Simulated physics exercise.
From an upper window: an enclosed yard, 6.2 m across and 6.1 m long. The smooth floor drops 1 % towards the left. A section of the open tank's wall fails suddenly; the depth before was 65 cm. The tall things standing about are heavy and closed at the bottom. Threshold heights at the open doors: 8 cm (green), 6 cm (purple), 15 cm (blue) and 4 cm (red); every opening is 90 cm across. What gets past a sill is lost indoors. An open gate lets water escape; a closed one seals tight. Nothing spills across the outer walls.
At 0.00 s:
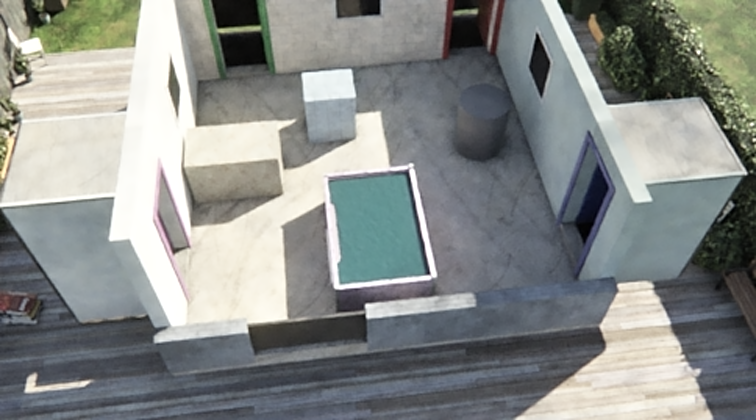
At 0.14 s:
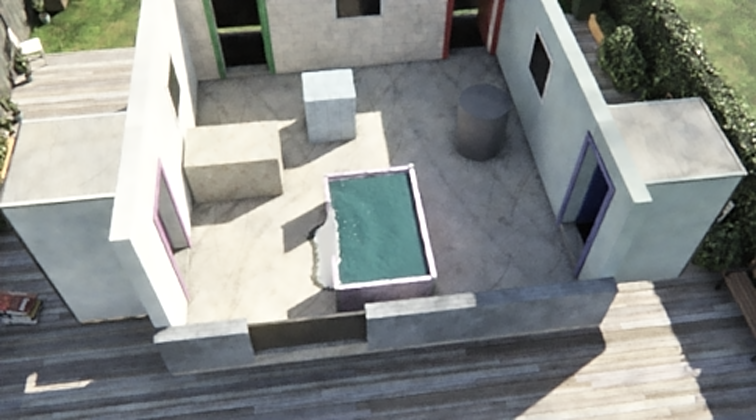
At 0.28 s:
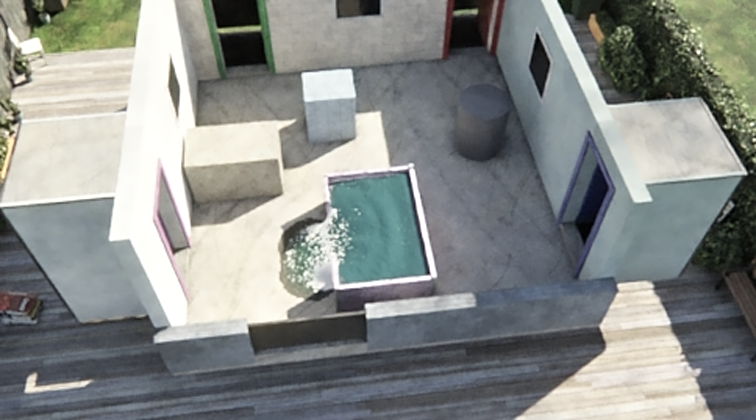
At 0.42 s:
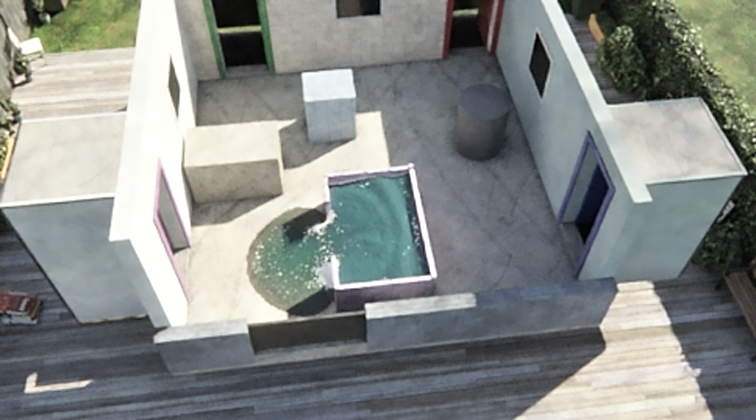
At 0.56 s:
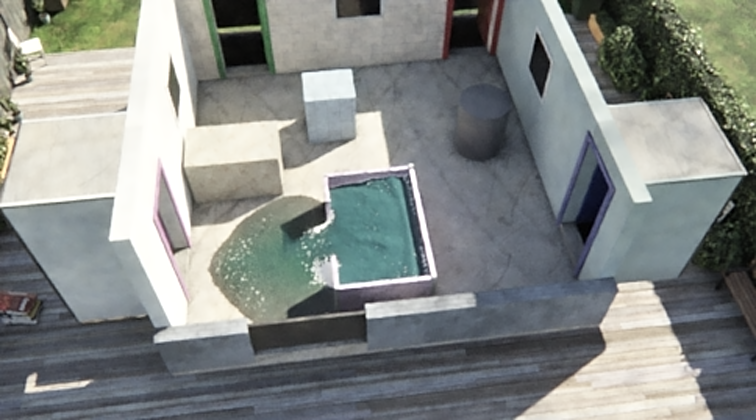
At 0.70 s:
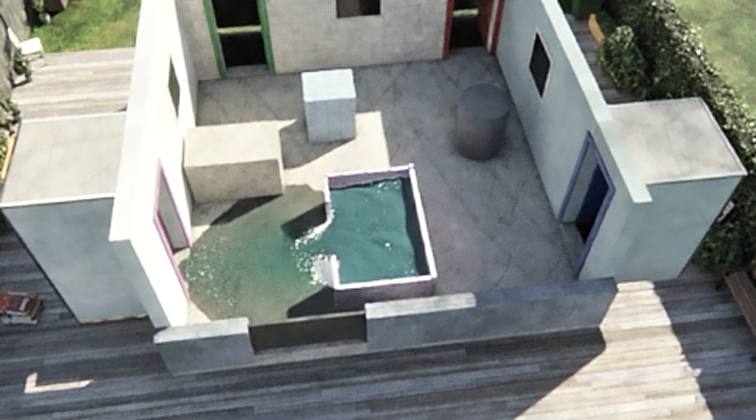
Water lies still in an open tank inside a walled yard, then bursts through a gap in the tank's left side. It splashes onto the pale floor, spreads in a widening rounded pool, and runs left past the tan block to the left wall's doorway while the tank's surface ripples.
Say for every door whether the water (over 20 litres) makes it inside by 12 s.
The water let in: At the green door it keeps below the limit; at the purple door it passes the limit; at the blue door it stays under the limit; at the red door it does not reach the limit.
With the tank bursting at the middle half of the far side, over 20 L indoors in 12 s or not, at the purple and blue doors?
Against that limit: Purple under, blue under.
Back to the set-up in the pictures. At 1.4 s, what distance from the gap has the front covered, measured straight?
Roughly 3.2 m.
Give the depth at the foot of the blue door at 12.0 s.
Roughly 2.5 cm deep.
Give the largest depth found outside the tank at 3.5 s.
Up to some 23 cm.
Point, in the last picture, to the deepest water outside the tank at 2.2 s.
Near (189, 270).
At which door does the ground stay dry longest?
Last comes the red one.
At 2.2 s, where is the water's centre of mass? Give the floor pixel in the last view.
Around (311, 258).
After 1.4 s water covers 20 % of the floor and is deepest (44 cm) near (185, 349); green door not reached, purple door 15 cm at the sill, 94 L in, blue door not reached, red door not reached.
After 2.2 s water covers 20 % of the floor and is deepest (40 cm) near (189, 270); green door not reached, purple door 30 cm at the sill, 224 L in, blue door not reached, red door not reached.
After 3.5 s water covers 25 % of the floor and is deepest (23 cm) near (189, 270); green door 2 cm at the sill, 0 L in, purple door 22 cm at the sill, 403 L in, blue door not reached, red door not reached.
After 7.0 s water covers 50 % of the floor and is deepest (16 cm) near (185, 349); green door 2 cm at the sill, 0 L in, purple door 15 cm at the sill, 617 L in, blue door 3 cm at the sill, 0 L in, red door not reached.
After 12.0 s water covers 85 % of the floor and is deepest (11 cm) near (191, 226); green door 2 cm at the sill, 0 L in, purple door 10 cm at the sill, 727 L in, blue door 3 cm at the sill, 0 L in, red door 2 cm at the sill, 0 L in.
